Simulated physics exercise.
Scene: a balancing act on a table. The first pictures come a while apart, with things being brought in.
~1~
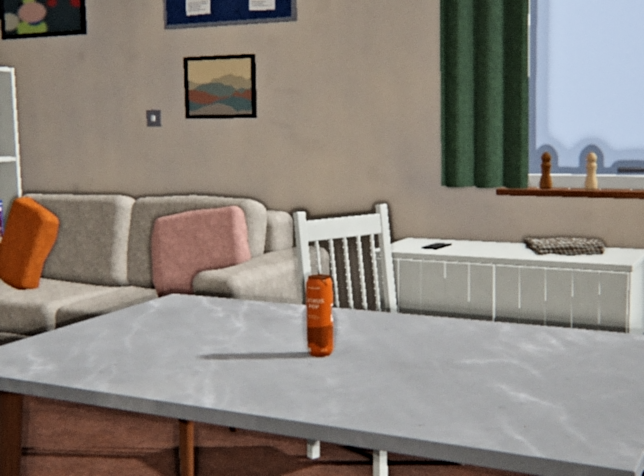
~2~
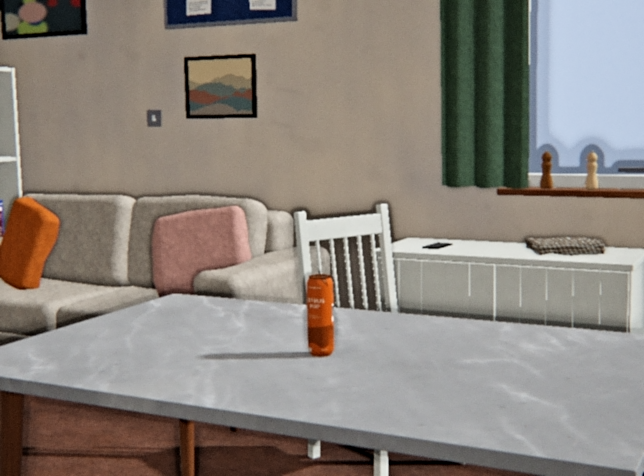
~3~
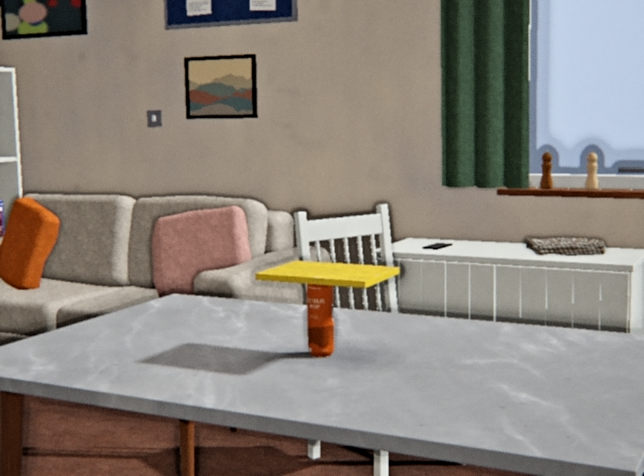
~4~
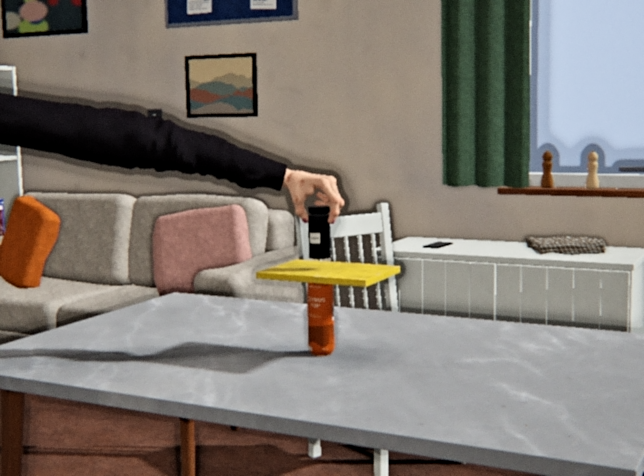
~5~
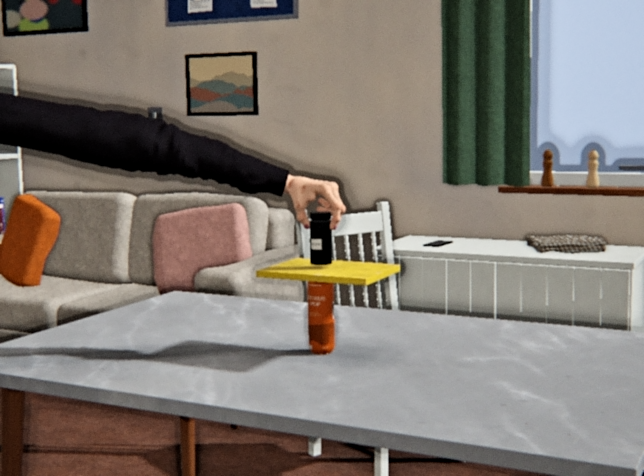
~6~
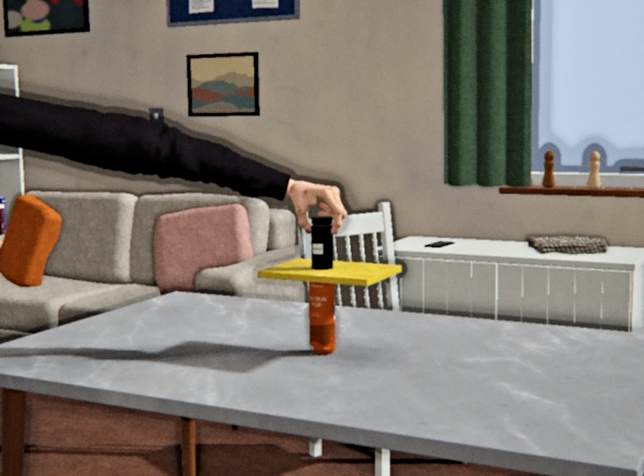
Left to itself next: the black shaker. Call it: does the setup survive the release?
It survives.
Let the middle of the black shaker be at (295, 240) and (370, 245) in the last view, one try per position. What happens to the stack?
First try: It holds; second try: It gives way.
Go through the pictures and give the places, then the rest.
The last thing is not in view yet, in the first picture.
The last thing is not in view yet, in the second picture.
The last thing is not in view yet; yellow board (328, 273), in the third picture.
Still above its spot; black shaker (319, 232); yellow board (329, 272), in the fourth picture.
Still above its spot; black shaker (321, 238); yellow board (329, 271), in the fifth picture.
In place under the hand; black shaker (322, 243); yellow board (330, 271), in the sixth picture.
Then, 0.20 s after the last picture, nothing has stirred.
Then, 0.50 s after the last picture, black shaker resting near (322, 243).
At rest, all 3 in place. Seen from the same camera at the end, black shaker near (322, 243). The stack stays up.
